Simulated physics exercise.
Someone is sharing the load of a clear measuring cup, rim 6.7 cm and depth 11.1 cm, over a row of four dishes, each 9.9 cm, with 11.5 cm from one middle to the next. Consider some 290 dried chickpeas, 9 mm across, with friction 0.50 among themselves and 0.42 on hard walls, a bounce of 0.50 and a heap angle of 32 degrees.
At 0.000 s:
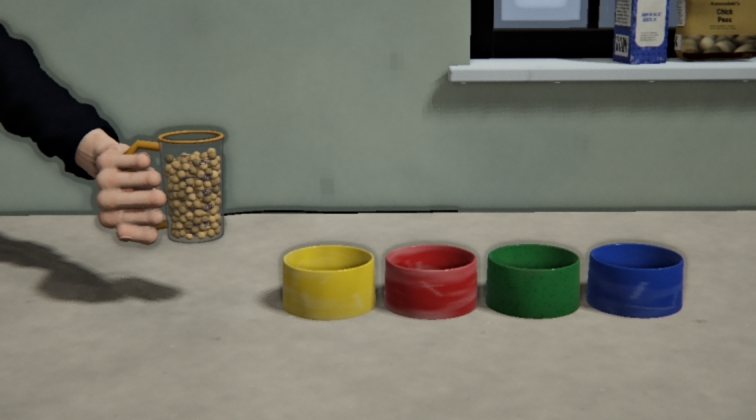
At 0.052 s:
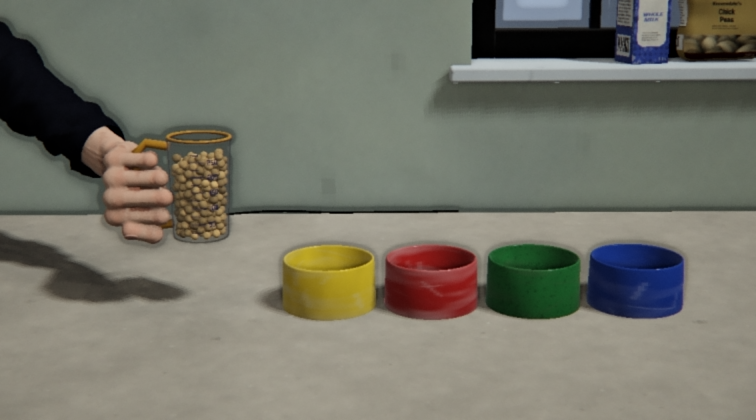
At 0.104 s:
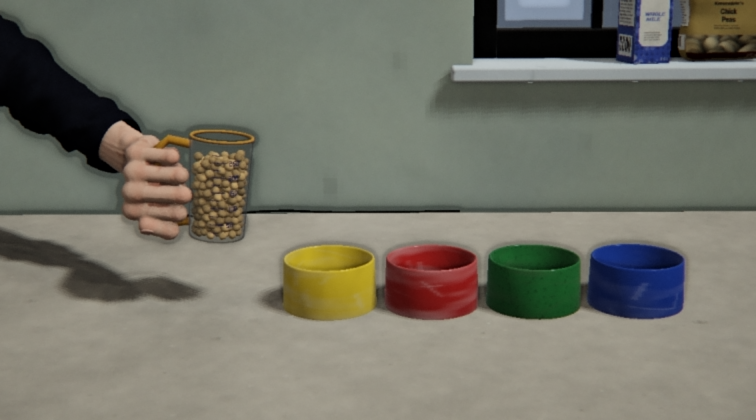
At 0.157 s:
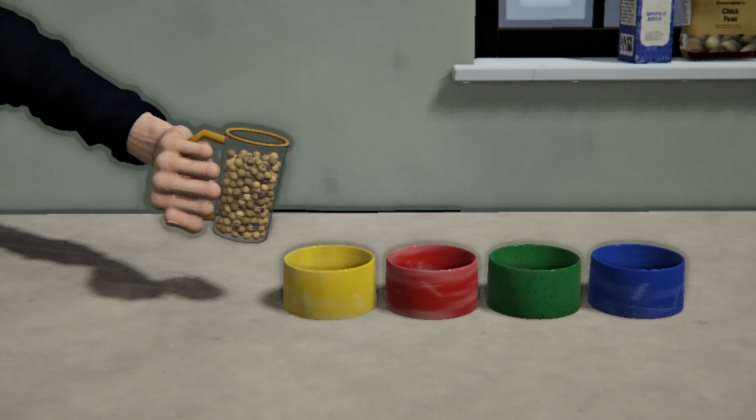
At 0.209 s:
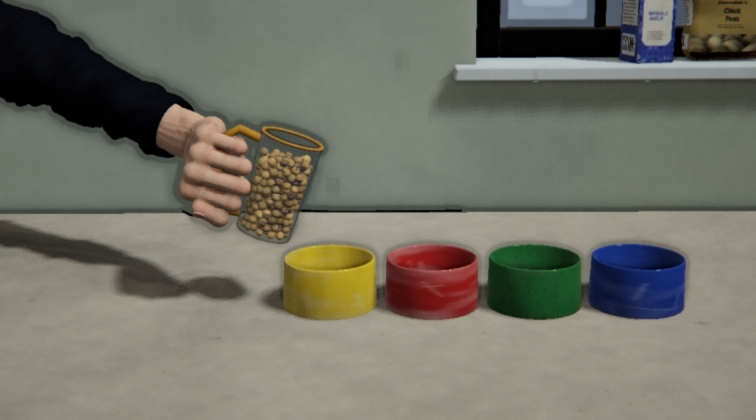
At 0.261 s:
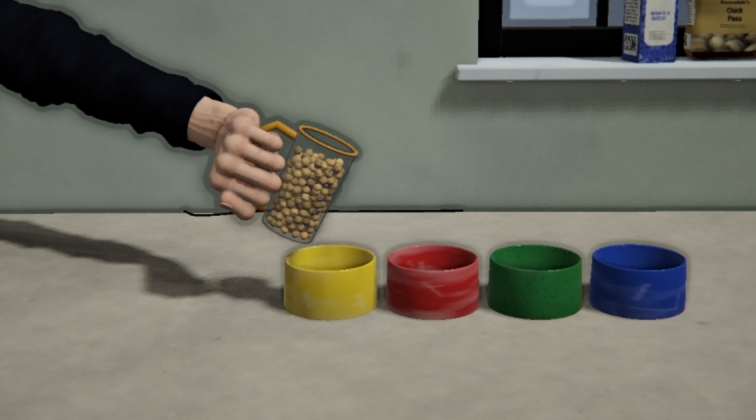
On a countertop, a hand moves a clear cup of chickpeas right, tilting it rightward.
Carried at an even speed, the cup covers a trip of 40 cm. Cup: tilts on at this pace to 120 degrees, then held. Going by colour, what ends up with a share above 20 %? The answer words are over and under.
Red dish: Under. Blue dish: Over. Green dish: Under. Yellow dish: Under. Counter: Under.
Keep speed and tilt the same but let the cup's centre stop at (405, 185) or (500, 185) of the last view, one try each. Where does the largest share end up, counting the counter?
The biggest share goes to red first, then to green.
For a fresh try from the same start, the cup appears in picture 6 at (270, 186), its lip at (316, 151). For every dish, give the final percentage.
Dish by dish: Red 0 percent, blue 100 percent, green 0 percent, yellow 0 percent.
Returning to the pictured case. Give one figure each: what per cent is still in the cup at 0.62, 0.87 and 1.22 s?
One after the other: 100, 75, 30 in a hundred.
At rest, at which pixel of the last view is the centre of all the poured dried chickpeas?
Resting centre estimate: Around (631, 283).
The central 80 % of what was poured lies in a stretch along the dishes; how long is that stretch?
The stretch is around 6 cm long.
Then, at 0.62 s, tilt 71 degrees; cup holds 100 %.
Then, at 0.87 s, tilt 103 degrees; cup holds 75 %, blue 20 %.
Then, at 1.22 s, tilt 120 degrees; cup holds 30 %, blue 70 %.
At rest (2.0 s), red 0 %, blue 100 %, green 0 %, yellow 0 %, counter 0 %.
